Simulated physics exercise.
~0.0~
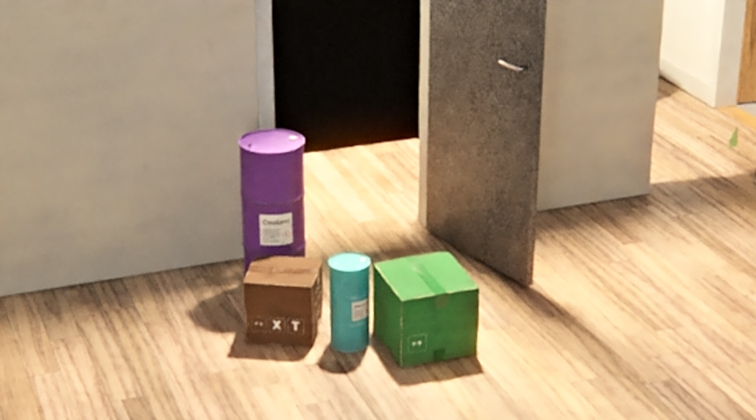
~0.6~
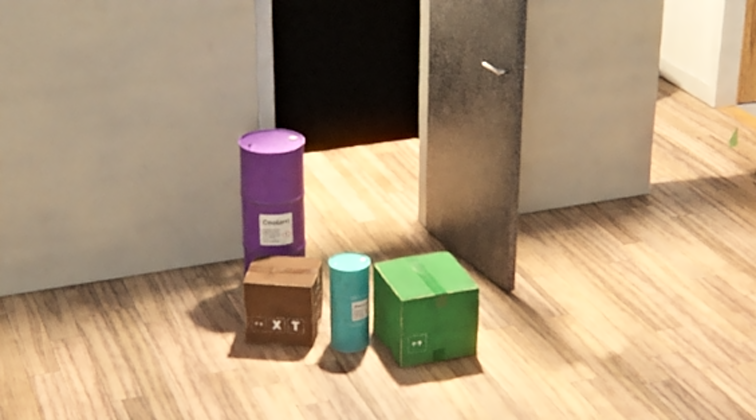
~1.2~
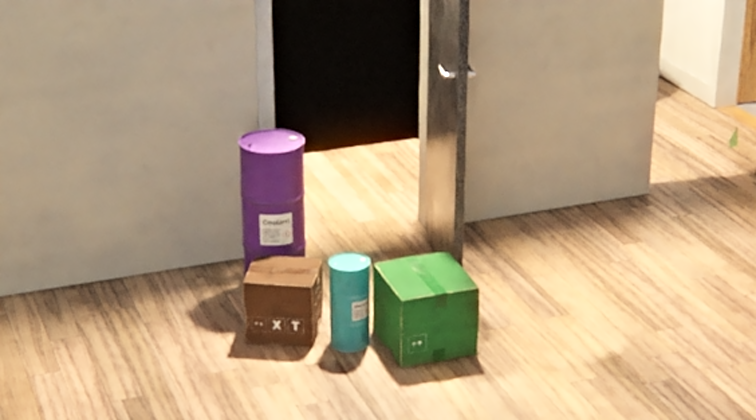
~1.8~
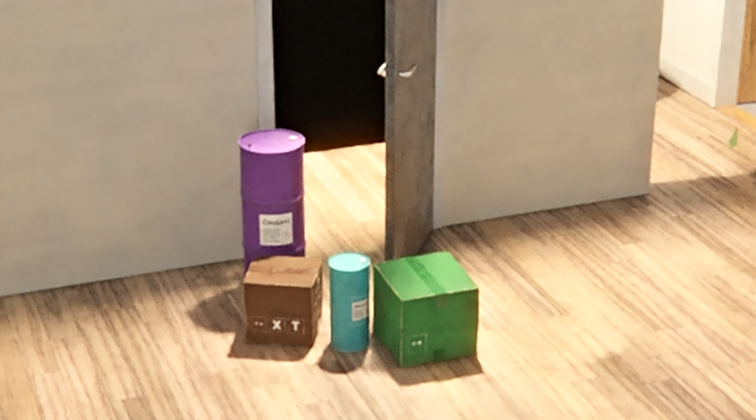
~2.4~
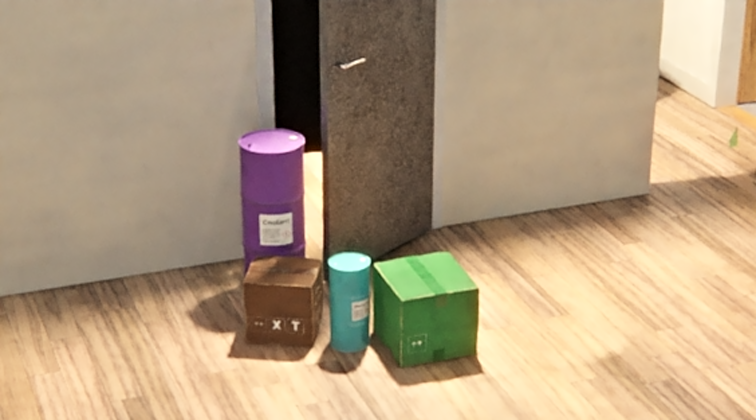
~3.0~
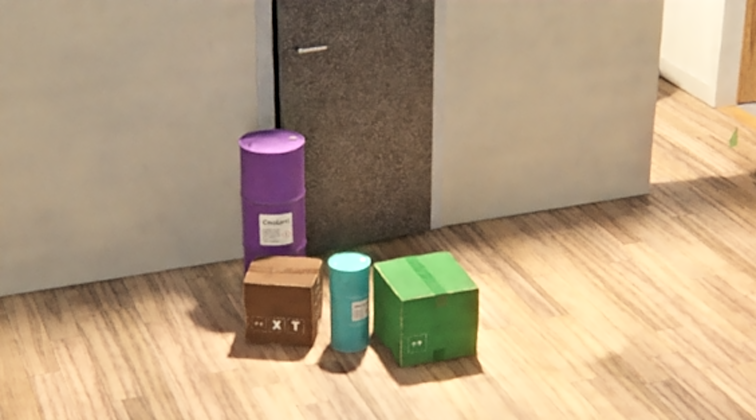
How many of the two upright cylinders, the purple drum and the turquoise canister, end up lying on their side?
None of them do. The purple drum and the turquoise canister are both still standing upright at the end.
